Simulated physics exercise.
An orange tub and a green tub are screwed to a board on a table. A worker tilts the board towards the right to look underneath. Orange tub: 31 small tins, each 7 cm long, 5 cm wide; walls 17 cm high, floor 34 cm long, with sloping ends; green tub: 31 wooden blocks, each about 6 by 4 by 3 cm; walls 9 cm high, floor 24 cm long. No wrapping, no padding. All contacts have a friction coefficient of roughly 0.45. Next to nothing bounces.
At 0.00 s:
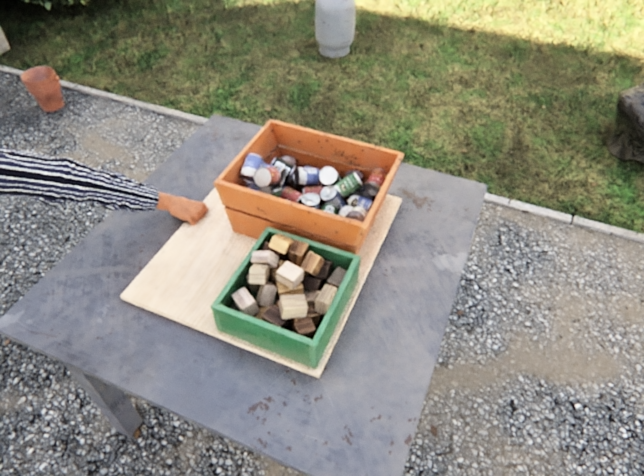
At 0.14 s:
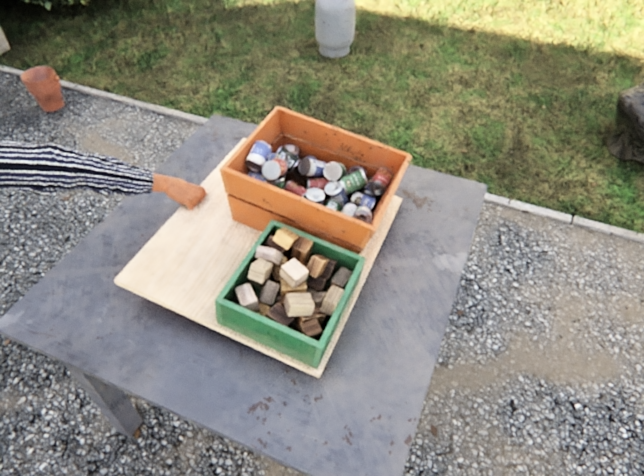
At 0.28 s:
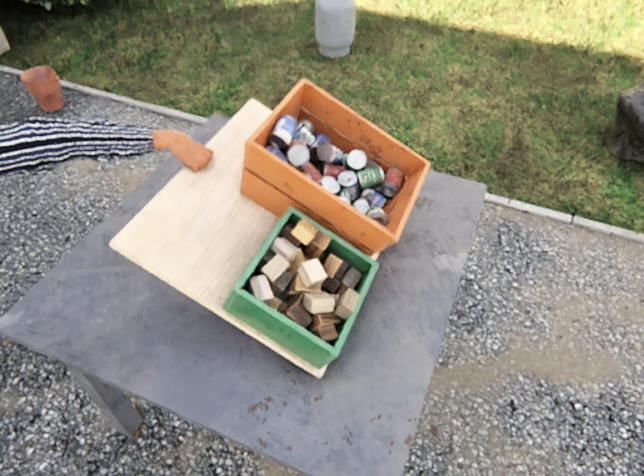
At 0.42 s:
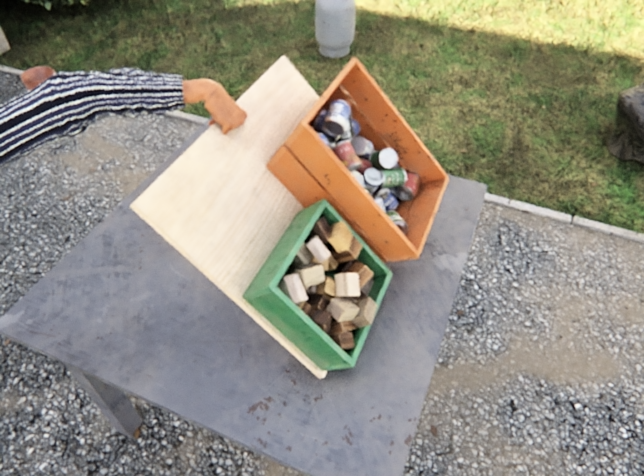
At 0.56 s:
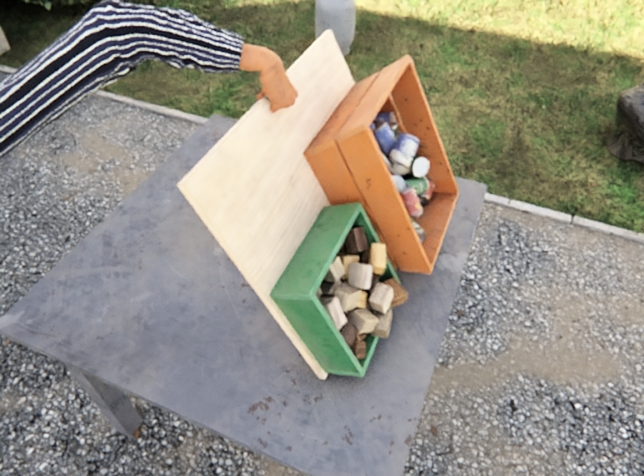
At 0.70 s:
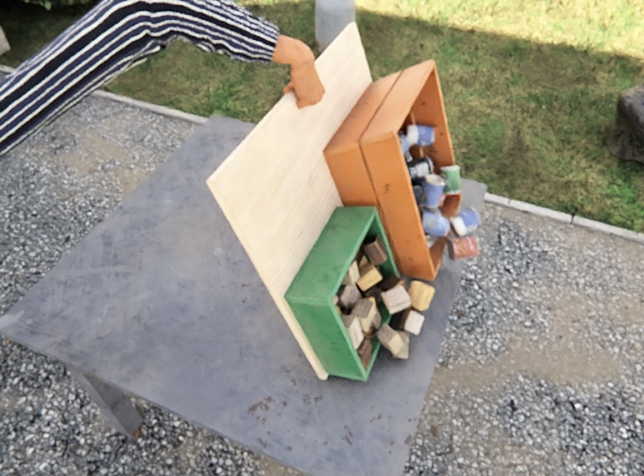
The video shows a striped-sleeved arm raising the left side of a board on an outdoor table, steeply tilting its attached orange and green boxes rightward as small tins and wooden blocks shift right, some passing over the rims.
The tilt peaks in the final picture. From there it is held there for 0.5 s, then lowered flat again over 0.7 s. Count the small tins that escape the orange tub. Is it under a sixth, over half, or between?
Out of the orange tub go from a sixth to a half of the small tins.
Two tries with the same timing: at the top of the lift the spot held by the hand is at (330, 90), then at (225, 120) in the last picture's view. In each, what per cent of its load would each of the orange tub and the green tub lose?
Orange tub 50 then 0, green tub 40 then 10 per cent.
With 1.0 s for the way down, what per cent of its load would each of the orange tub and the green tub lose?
In that case orange tub 40, green tub 30 per cent.
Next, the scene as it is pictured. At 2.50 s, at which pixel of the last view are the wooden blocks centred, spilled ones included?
Around (312, 304).
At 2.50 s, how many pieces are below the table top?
Roughly 12.
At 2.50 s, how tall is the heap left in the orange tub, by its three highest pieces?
About 13 cm.
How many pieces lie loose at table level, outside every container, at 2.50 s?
About 8.
After 0.99 s, tilt 69°; orange tub 21 in, 10 out and green tub 22 in, 9 out.
After 1.35 s, tilt 61°; orange tub 20 in, 11 out and green tub 22 in, 9 out.
After 1.85 s, tilt 1°; orange tub 20 in, 11 out and green tub 22 in, 9 out.
Outcome (at 2.50 s), orange tub 20 in, 11 out and green tub 22 in, 9 out. Asked share, 11 of 31, 35 per cent.
